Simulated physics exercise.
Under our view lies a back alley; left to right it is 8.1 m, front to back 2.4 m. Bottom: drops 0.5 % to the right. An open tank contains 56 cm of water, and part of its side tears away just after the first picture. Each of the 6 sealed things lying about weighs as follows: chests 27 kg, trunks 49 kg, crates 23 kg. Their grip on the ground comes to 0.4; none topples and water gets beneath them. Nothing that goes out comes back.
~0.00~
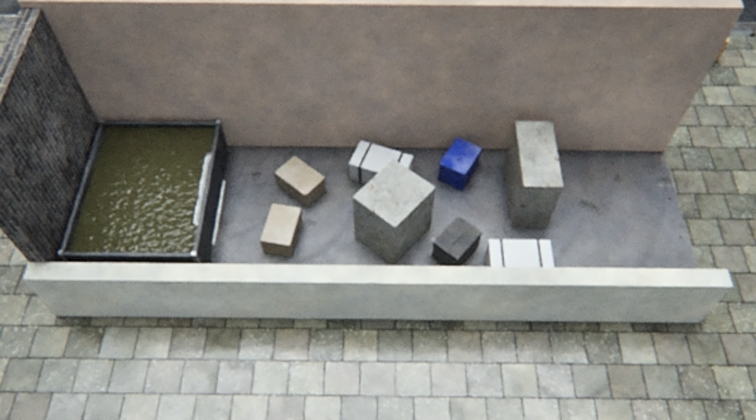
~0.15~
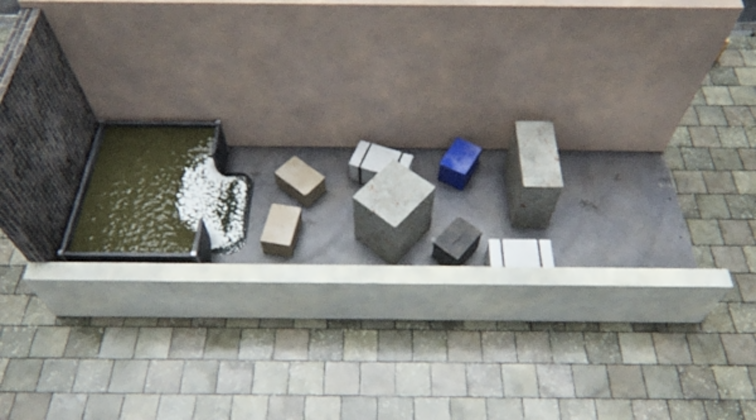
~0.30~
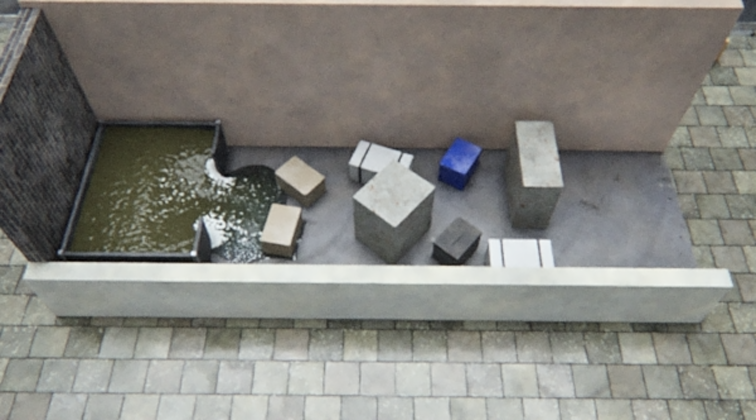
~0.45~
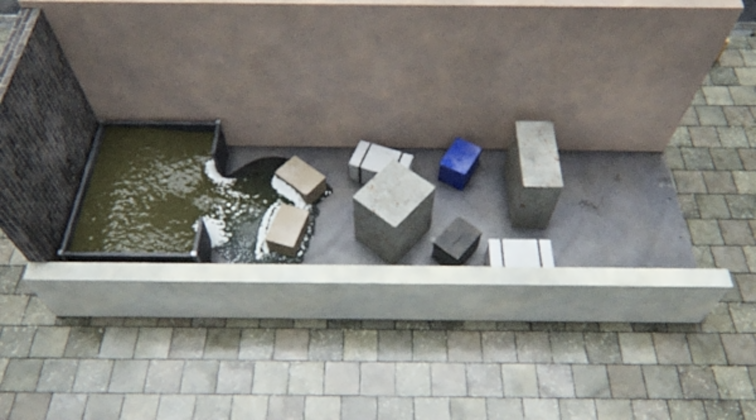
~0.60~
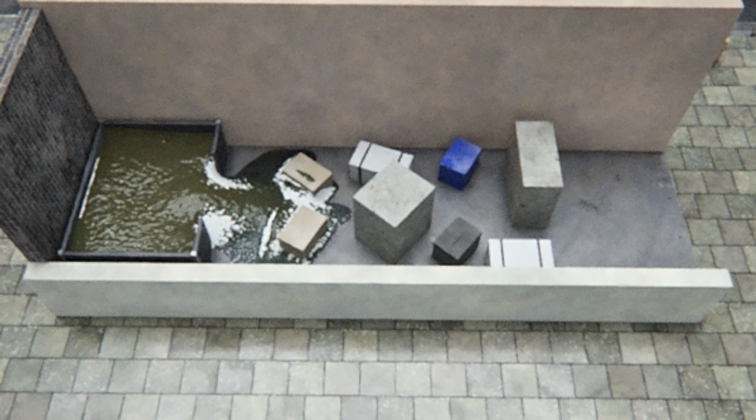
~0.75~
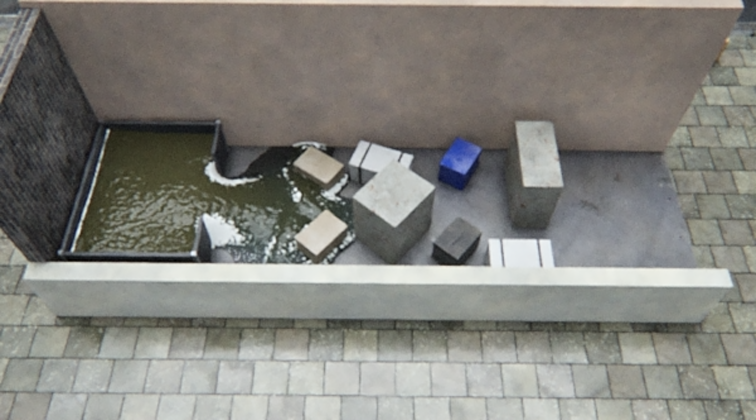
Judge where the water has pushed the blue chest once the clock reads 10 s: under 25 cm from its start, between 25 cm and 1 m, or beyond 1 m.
Moderate movement.
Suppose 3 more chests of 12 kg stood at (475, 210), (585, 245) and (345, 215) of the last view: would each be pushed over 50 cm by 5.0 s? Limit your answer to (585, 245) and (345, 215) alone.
Result, in sequence: Exceeded; exceeded.
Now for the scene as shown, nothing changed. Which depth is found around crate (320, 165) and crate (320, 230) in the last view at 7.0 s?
Around 14 cm and 14 cm.
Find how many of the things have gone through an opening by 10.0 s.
My tally comes to 0.
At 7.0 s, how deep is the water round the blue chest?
11 cm or so.
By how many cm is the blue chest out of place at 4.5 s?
It is about 50 cm out of place by then.
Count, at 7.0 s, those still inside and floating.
At that moment 2.
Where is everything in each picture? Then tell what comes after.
The first frame shows the blue chest at (461, 156), on the bottom; 3.3 m2 under water; 0 of 6 have shifted.
The second frame shows the blue chest at (461, 156) rests on the ground; 3.9 m2 under water; 0 of 6 have shifted.
The third frame shows the blue chest at (461, 156) rests on the ground; water covers 4.5 m2; 0 of 6 have shifted.
The fourth frame shows the blue chest at (461, 156) rests on the ground; 5.0 m2 under water; 1 of 6 have shifted.
The fifth frame shows the blue chest at (461, 156), on the bottom; 5.7 m2 under water; 2 of 6 have shifted.
The sixth frame shows the blue chest at (461, 156) rests on the ground; 6.4 m2 under water; 2 of 6 have shifted.
After 2.0 s the blue chest is near (479, 156), 0.3 m from its start, aground; 0 of 6 are out; 3 afloat.
After 4.5 s the blue chest is near (496, 157), 0.5 m from its start, afloat; 0 of 6 are out; 4 afloat.
After 7.0 s the blue chest is near (495, 159), 0.5 m from its start, aground; 0 of 6 are out; 2 afloat.
After 10.0 s the blue chest is near (491, 152), 0.4 m from its start, aground; 0 of 6 are out; 2 afloat.
